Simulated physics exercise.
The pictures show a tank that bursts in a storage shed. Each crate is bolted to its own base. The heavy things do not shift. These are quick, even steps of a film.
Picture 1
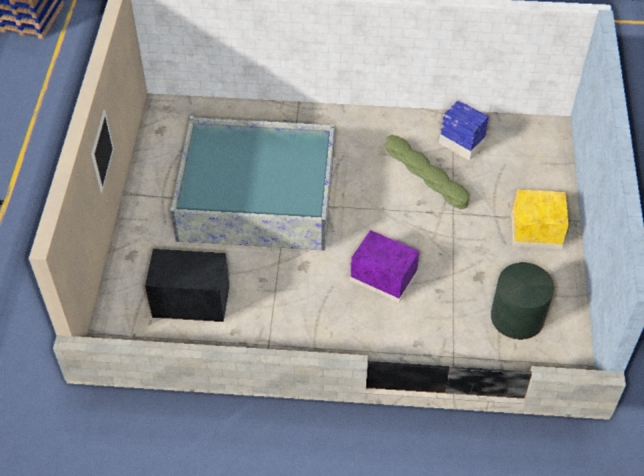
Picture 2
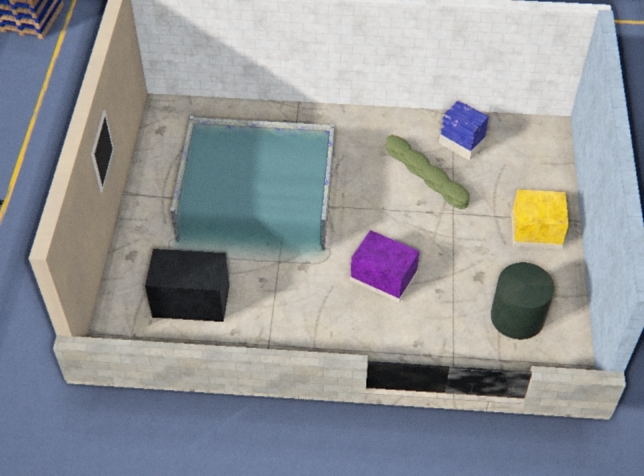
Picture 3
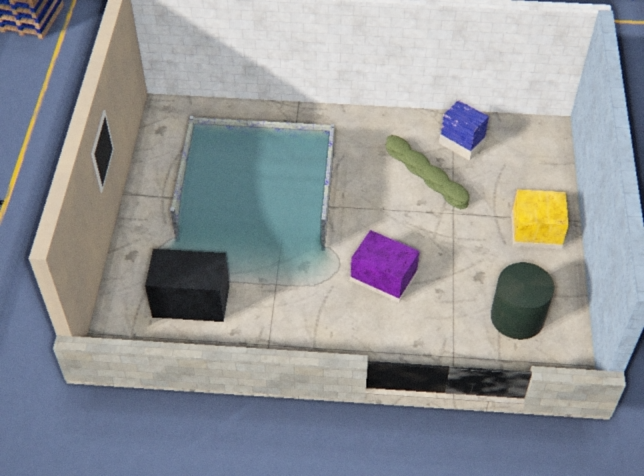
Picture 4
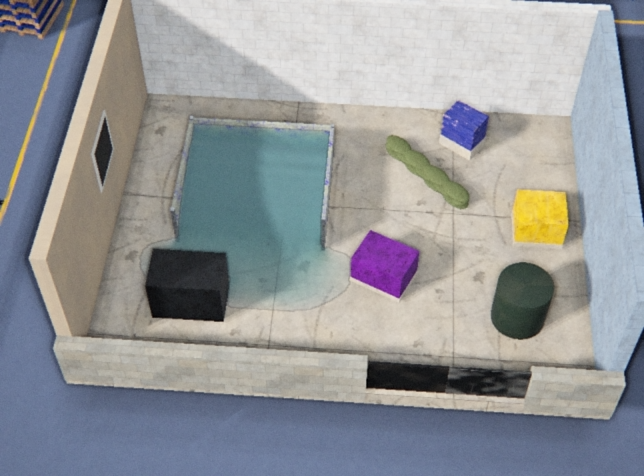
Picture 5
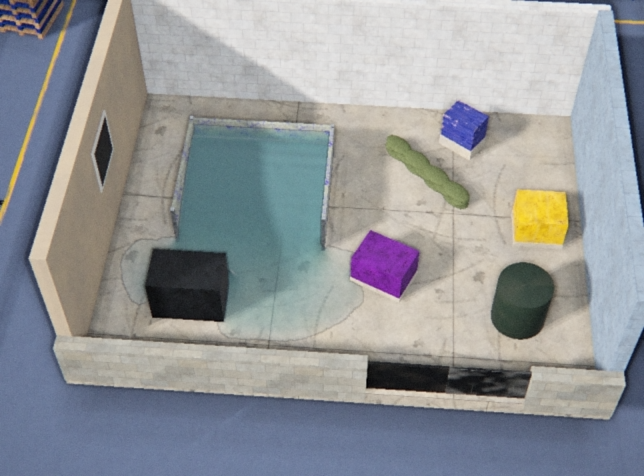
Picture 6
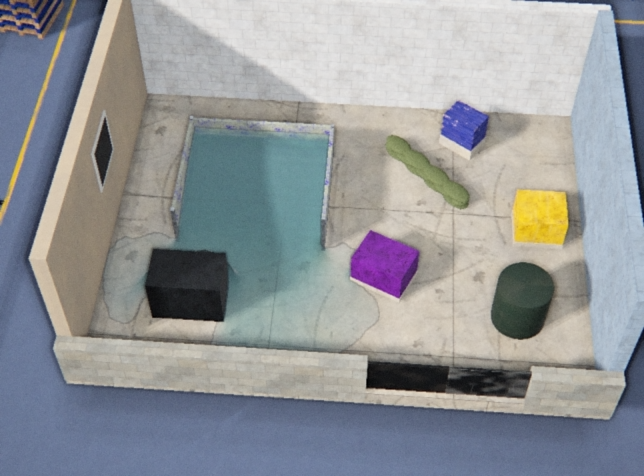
Tank of blue-green water losing its front wall in a walled shed, water spreading across the floor around a black block.
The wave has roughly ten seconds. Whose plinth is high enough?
The blue crate stays dry; the purple crate gets wet; the yellow crate gets wet.
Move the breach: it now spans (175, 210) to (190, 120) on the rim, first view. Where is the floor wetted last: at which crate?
The yellow one.
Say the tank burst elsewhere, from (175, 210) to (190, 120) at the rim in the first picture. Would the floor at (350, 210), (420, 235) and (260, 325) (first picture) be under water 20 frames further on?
As listed: Not flooded, not flooded, awash.
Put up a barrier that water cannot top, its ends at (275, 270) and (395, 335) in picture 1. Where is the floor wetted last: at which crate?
That is the one in blue.
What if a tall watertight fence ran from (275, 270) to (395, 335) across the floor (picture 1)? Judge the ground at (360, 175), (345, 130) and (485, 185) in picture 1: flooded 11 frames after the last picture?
One after the other: Covered, dry, no water.
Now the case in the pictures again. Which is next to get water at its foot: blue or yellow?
First comes the yellow-painted one.
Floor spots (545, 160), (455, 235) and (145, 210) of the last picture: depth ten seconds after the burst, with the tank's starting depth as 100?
Roughly 14, 10 and 8 per cent, in turn.
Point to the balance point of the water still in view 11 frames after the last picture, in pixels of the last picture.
At about (254, 273).
A moment on, water covers 25 % of the floor; the blue crate not reached, the purple crate water round its plinth, the yellow crate not reached.
Next, water covers 35 % of the floor; the blue crate not reached, the purple crate water round its plinth, the yellow crate not reached.
Then, water covers 55 % of the floor; the blue crate not reached, the purple crate water round its plinth, the yellow crate water round its plinth.
Later, water covers 90 % of the floor; the blue crate water round its plinth, the purple crate water round its plinth, the yellow crate water round its plinth.
In the end, water covers 100 % of the floor; the blue crate stayed above the water, the purple crate was topped, the yellow crate was topped.
